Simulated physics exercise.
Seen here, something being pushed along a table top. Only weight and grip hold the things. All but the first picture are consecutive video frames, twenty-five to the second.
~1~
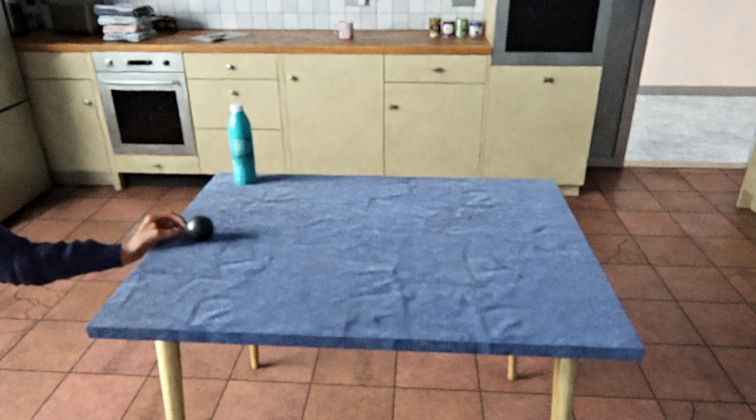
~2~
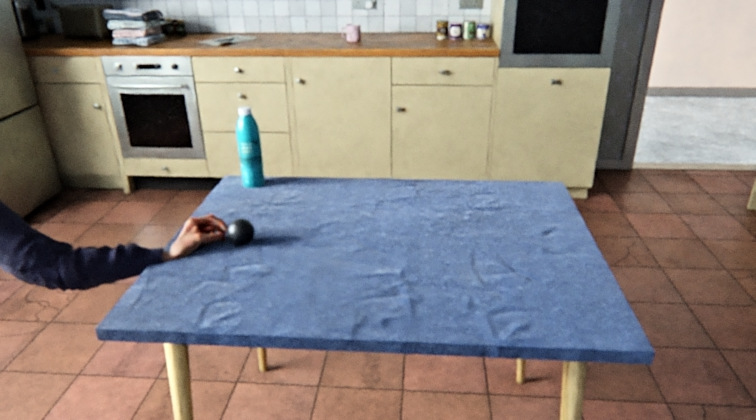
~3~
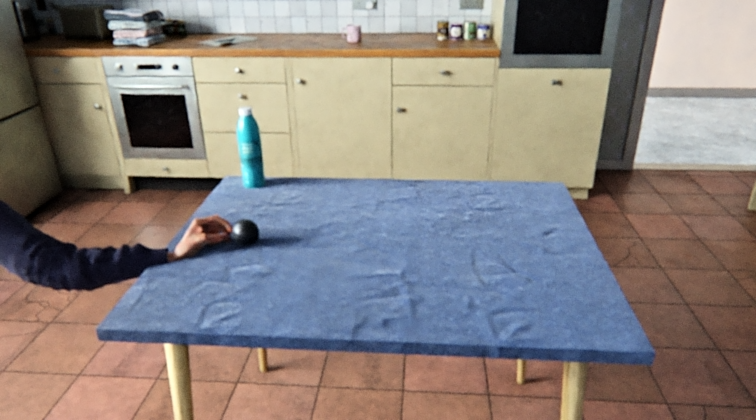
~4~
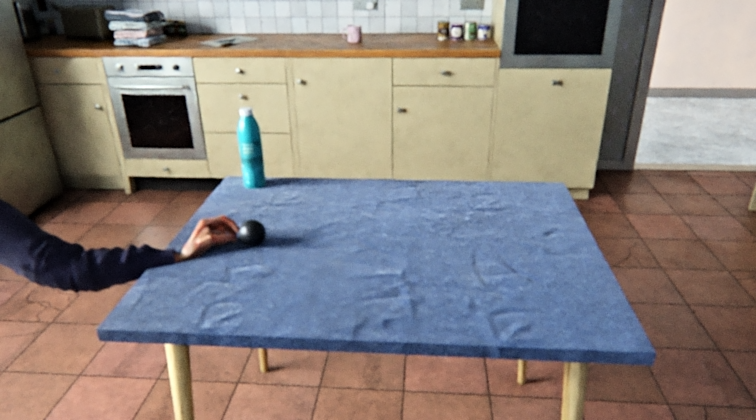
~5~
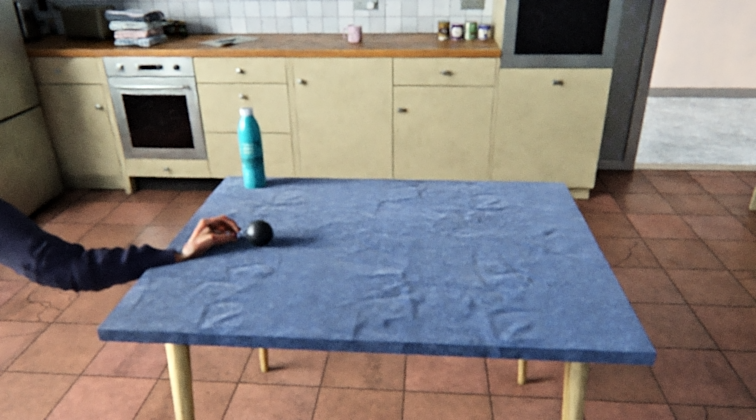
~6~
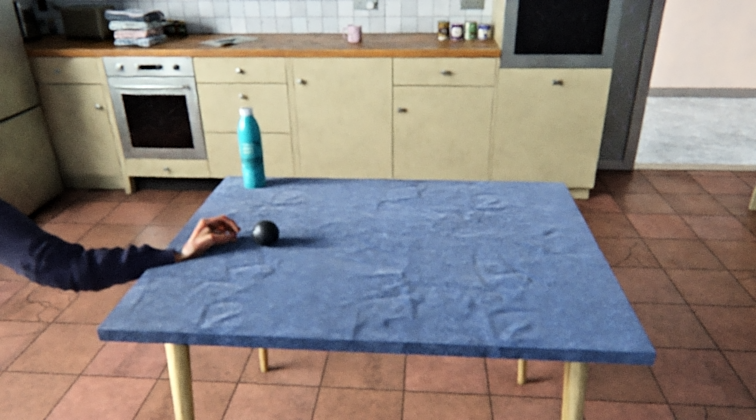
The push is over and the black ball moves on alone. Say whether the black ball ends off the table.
The black ball remains on top.
Then, 0.10 s after the last picture, black ball rolled about its own width near (281, 233).
Then, 0.20 s after the last picture, black ball rolled about its own width near (294, 234).
Then, 0.40 s after the last picture, black ball rolled well along near (315, 235).
Then, 0.60 s after the last picture, black ball rolled well along near (328, 235).
At rest, moved from the start, black ball. Seen from the same camera at the end, black ball near (334, 235).
